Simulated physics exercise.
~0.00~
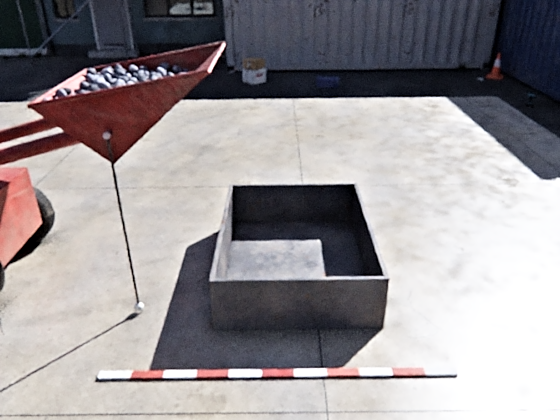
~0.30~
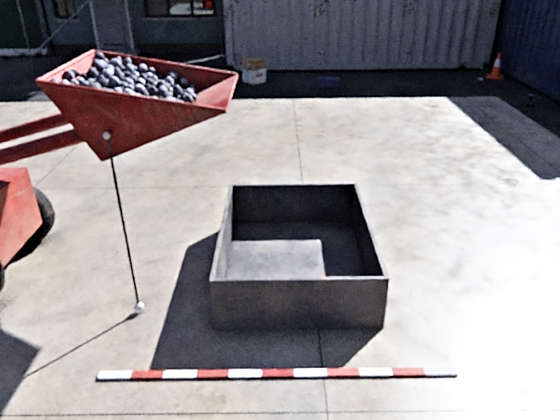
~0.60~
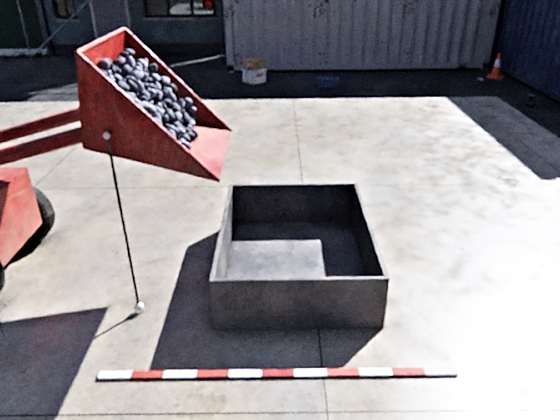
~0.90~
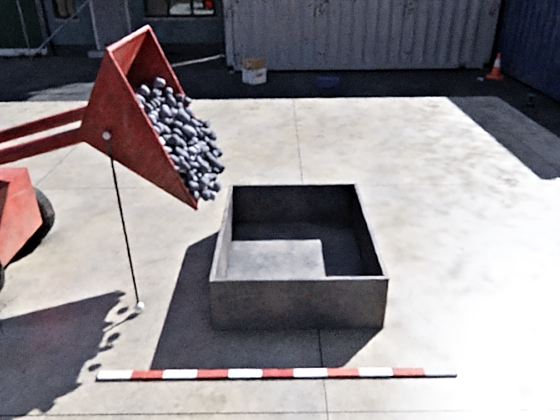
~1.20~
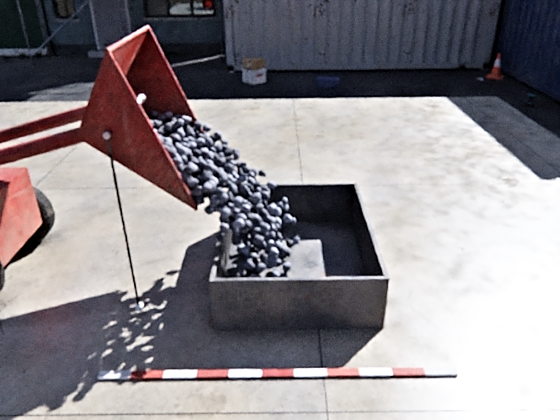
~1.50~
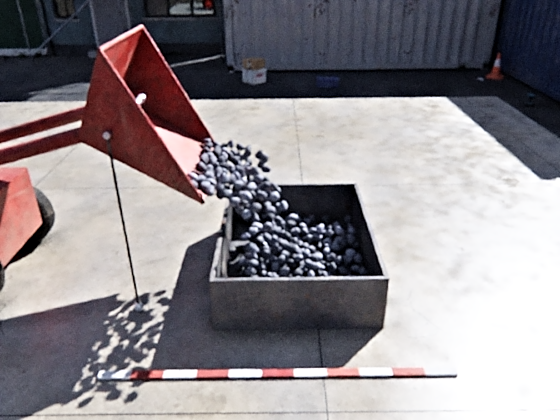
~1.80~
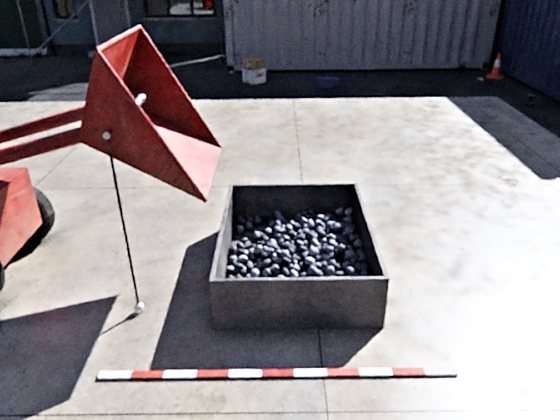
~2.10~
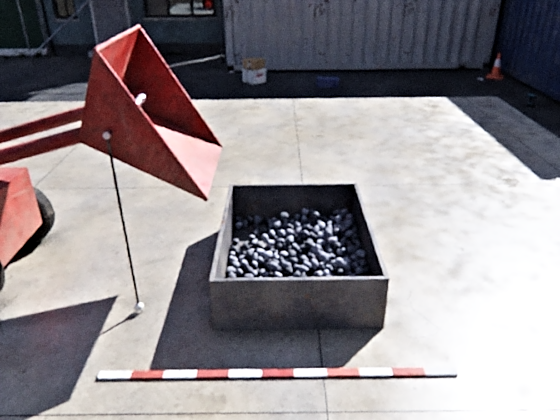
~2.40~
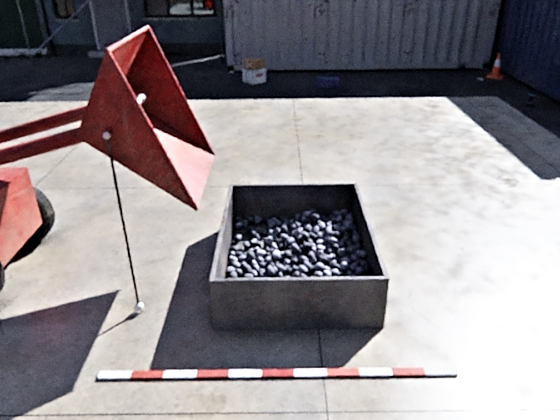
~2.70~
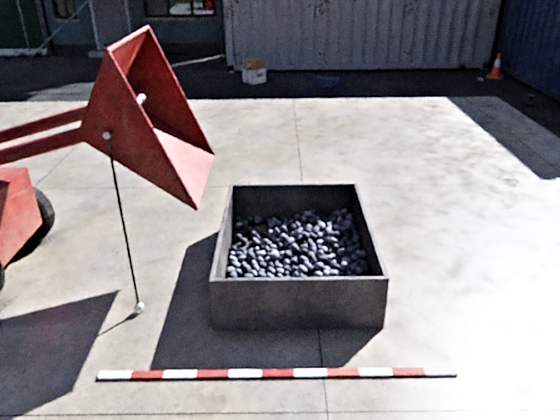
Red loader bucket tipping forward and pouring round grey stones into a dark open bin, ending empty above the stone-covered bin floor.
